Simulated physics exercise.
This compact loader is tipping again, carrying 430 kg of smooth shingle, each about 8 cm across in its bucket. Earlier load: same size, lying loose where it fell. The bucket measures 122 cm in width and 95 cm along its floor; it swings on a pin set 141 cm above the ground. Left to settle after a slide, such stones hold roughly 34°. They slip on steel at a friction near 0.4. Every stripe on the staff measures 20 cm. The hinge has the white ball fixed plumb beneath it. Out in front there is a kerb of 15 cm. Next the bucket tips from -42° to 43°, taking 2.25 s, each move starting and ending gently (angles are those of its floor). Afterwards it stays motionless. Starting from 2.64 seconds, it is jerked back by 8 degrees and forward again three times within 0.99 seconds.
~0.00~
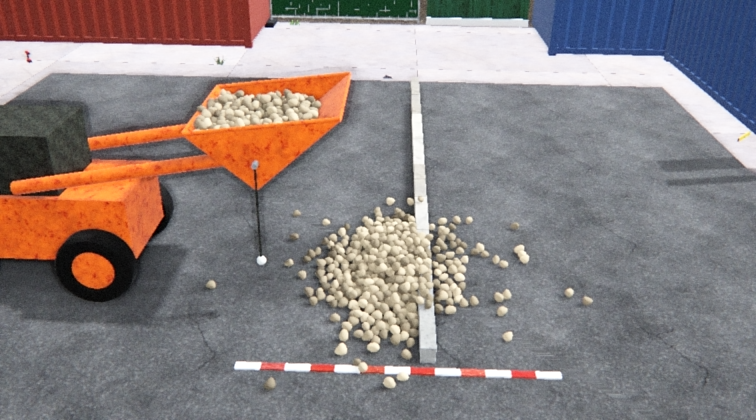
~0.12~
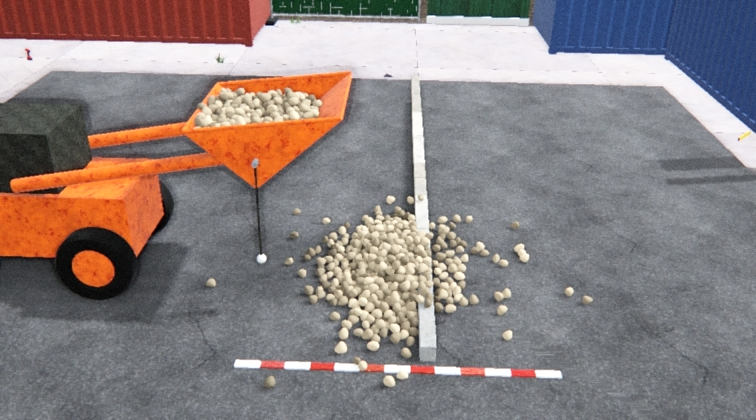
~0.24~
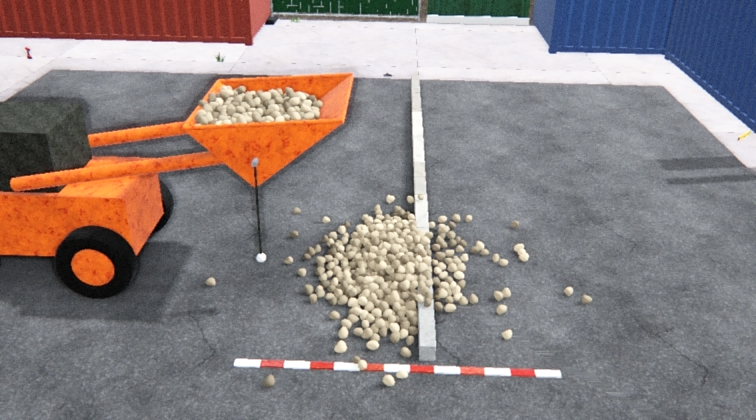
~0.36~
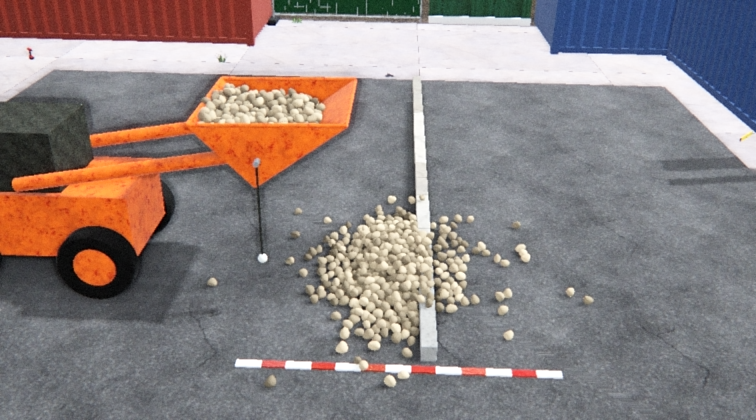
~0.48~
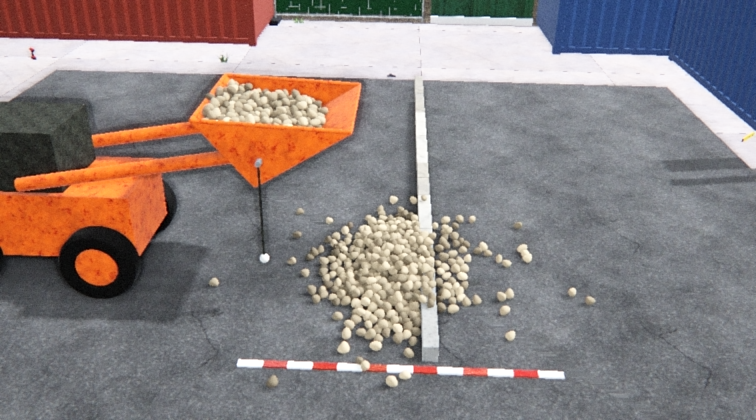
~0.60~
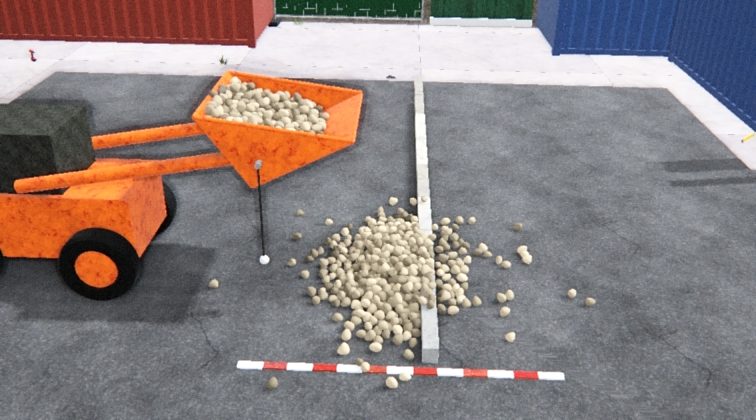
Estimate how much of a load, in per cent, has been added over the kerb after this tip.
Roughly 4 per cent of a load has been added.
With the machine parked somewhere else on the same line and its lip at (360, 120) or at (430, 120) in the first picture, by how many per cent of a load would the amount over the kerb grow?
First place: Roughly 20 %; second place: Roughly 95 %.
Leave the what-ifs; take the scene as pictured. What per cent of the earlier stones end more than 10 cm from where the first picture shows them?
Some 15 percent, give or take.
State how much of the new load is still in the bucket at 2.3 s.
About 5 percent is still in there.
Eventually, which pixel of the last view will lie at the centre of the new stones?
Near (367, 256).
After 1.7 s the floor is at 30°; in per cent of one load, 90 in the bucket, 99 on this side of the kerb, 11 over the kerb; the foremost stones are at (533, 267).
After 2.3 s the floor is at 43°; in per cent of one load, 7 in the bucket, 182 on this side of the kerb, 11 over the kerb; the foremost stones are at (533, 267).
After 4.1 s the floor is at 43°; in per cent of one load, 0 in the bucket, 185 on this side of the kerb, 15 over the kerb; the foremost stones are at (533, 257).
After 6.8 s the floor is at 43°; in per cent of one load, 0 in the bucket, 185 on this side of the kerb, 15 over the kerb; the foremost stones are at (533, 257). Net gain over the kerb, 4.
